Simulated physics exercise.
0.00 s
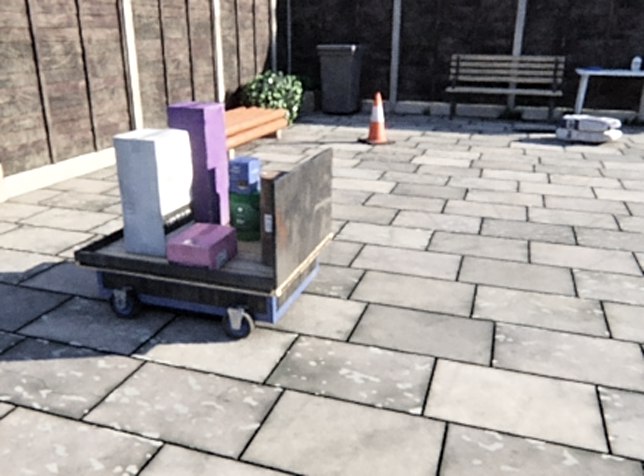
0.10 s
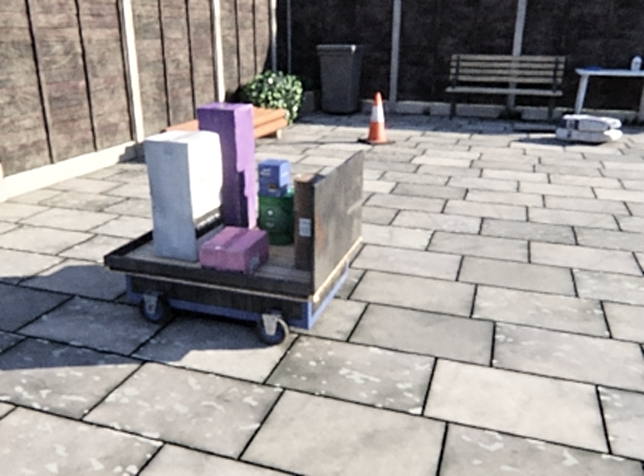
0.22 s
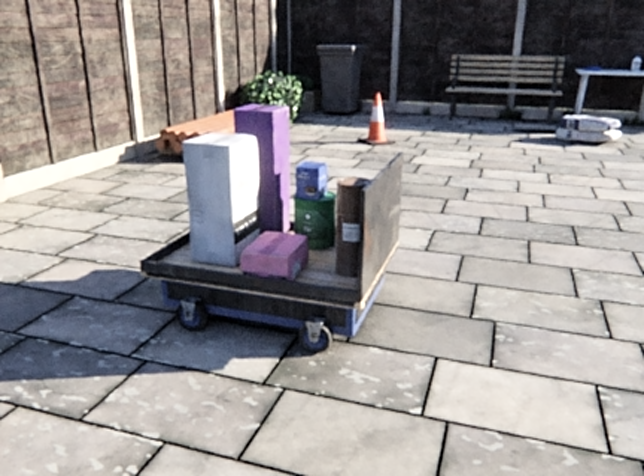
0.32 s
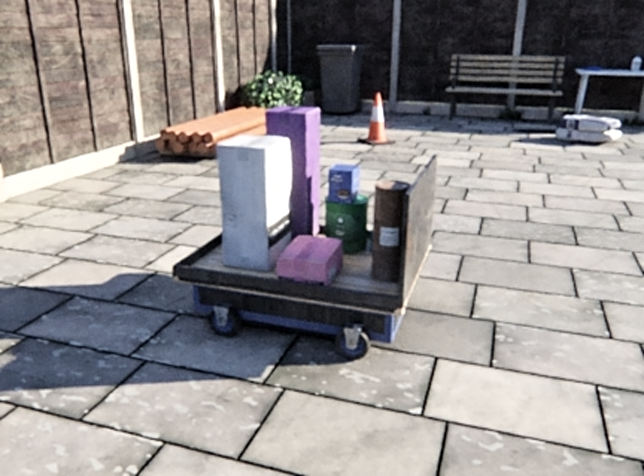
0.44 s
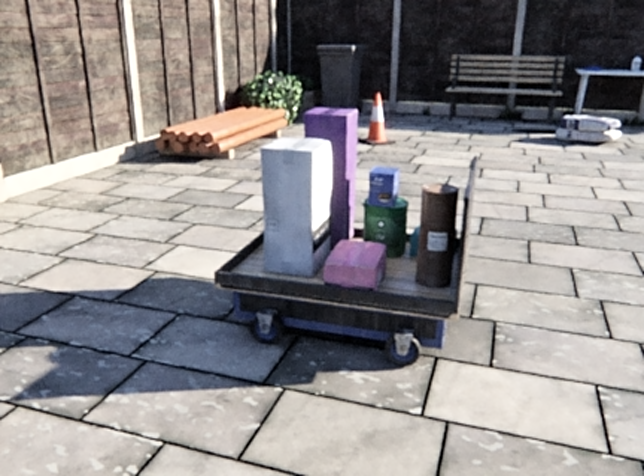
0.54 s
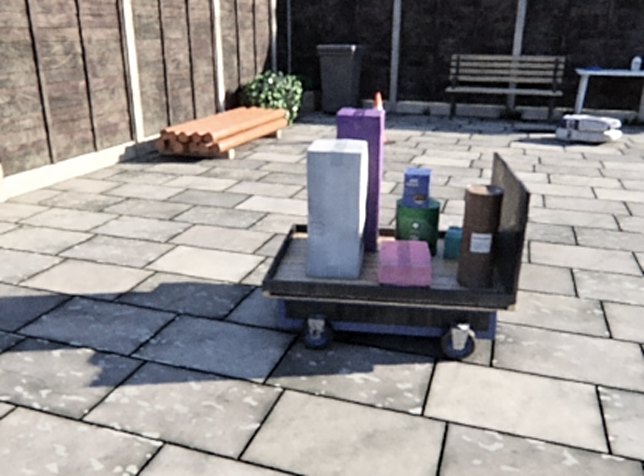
At the start, a low wheeled cart carrying white, purple and pink blocks, a green pail and a small blue box sits left on a paved yard. It rolls steadily rightward and turns slightly, bringing a brown canister beside its tall board into view, then a small turquoise parcel.
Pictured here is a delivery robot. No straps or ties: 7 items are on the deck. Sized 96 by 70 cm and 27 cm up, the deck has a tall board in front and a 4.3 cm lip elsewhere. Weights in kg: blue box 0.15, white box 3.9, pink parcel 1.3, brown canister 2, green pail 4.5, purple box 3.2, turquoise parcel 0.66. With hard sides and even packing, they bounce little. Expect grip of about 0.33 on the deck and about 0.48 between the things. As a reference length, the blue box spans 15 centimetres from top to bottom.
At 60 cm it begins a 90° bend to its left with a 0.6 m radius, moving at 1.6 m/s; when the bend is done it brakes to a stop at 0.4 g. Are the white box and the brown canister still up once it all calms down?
The white box - knocked down. The brown canister - knocked down.
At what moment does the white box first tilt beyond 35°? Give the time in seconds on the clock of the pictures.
Answer: Near 1.4 s.
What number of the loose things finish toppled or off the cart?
Total: 4.
By 1.04 s, 166 cm covered, turned 85°; blue box and brown canister now off the cart; white box tilted 11° near (505, 183); turquoise parcel 49 cm from its spot.
By 1.64 s, 217 cm covered, turned 90°, stopped; white box now off the cart; purple box tilted 15°; turquoise parcel 40 cm from its spot.
When it is over (3.5 s), off the cart and tipped over, white box, brown canister and purple box; off the cart but upright, blue box; not toppled but over 10 cm from the start, pink parcel, green pail and turquoise parcel. In the last view, white box near (617, 208).
